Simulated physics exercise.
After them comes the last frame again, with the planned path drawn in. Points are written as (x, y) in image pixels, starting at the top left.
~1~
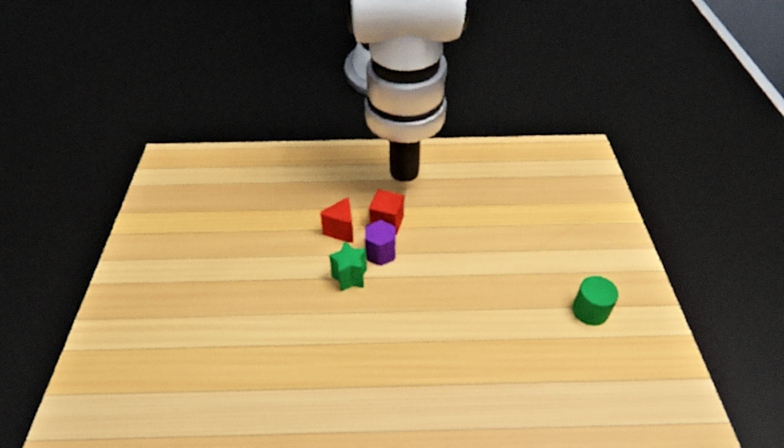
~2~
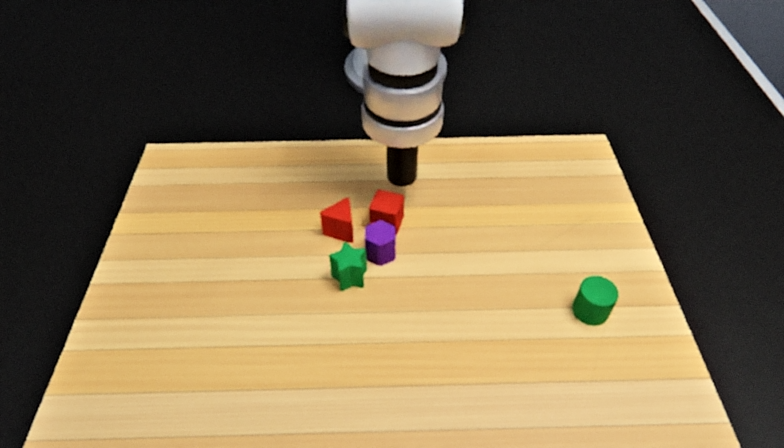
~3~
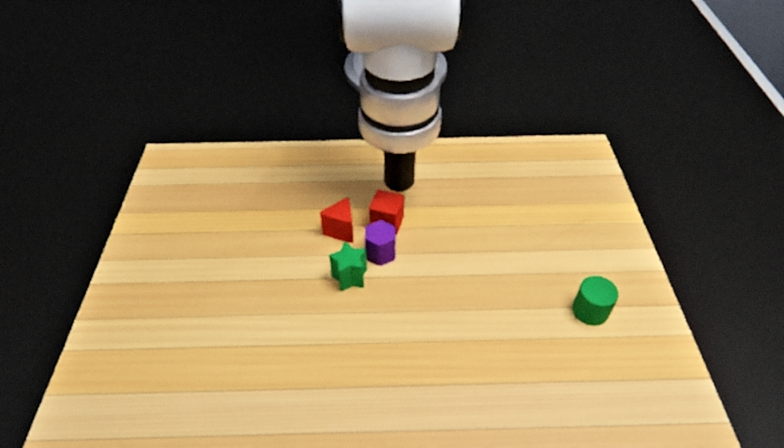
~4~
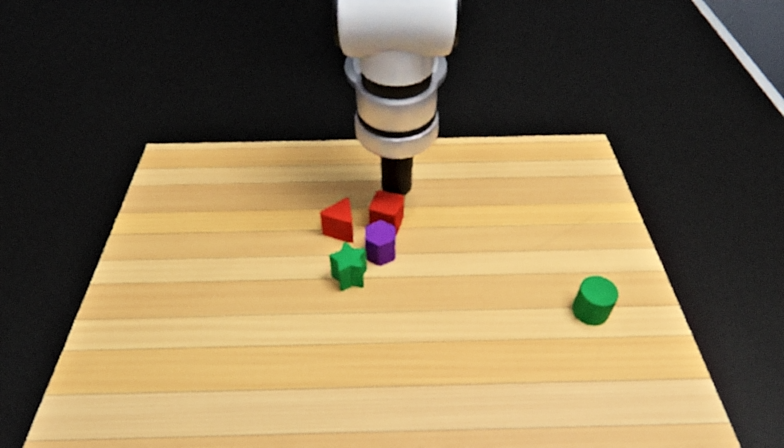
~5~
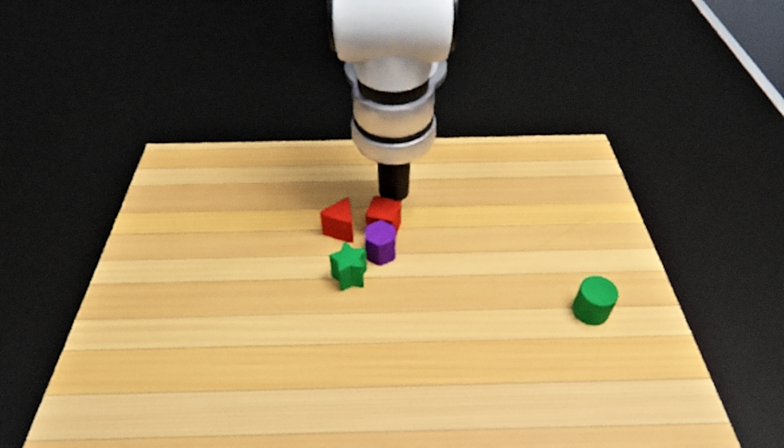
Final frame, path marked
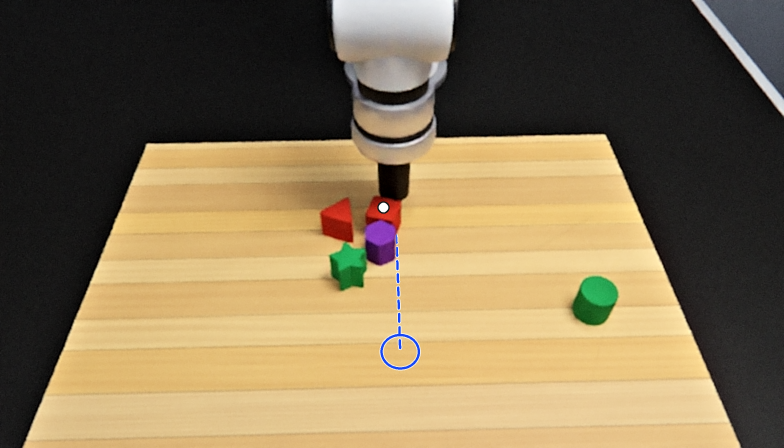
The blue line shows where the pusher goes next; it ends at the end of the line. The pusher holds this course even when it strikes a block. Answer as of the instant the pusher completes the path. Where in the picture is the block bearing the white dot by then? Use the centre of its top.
The middle of its upper face will lie at (363, 332).
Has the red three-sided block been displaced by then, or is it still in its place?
Right where it was.
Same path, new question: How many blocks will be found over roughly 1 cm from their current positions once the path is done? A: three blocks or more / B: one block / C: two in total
A: Three blocks or more.
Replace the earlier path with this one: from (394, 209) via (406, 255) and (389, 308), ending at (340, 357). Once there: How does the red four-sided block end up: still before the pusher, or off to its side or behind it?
I'd say the red four-sided block is still out in front of the pusher at the end.
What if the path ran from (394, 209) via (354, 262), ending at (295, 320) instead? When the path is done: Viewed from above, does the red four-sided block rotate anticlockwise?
It seems so.
Path on the board, straight from (394, 209) to (400, 351); the dot is on the red four-sided block.
The first path, step by step. One third of the way, pusher (397, 235); green star (343, 269), turned 75° clockwise; purple hexagonal block (374, 278); red four-sided block (381, 251), turned 15° clockwise.
Two thirds of the way, pusher (399, 284); green star (339, 280); purple hexagonal block (351, 325), turned 25° clockwise; red four-sided block (374, 301), turned 40° clockwise.
At the end, pusher (400, 337); red three-sided block in place; green star (339, 280), turned 145° clockwise; purple hexagonal block (328, 346), turned 50° clockwise; red four-sided block (363, 332), turned 65° clockwise.
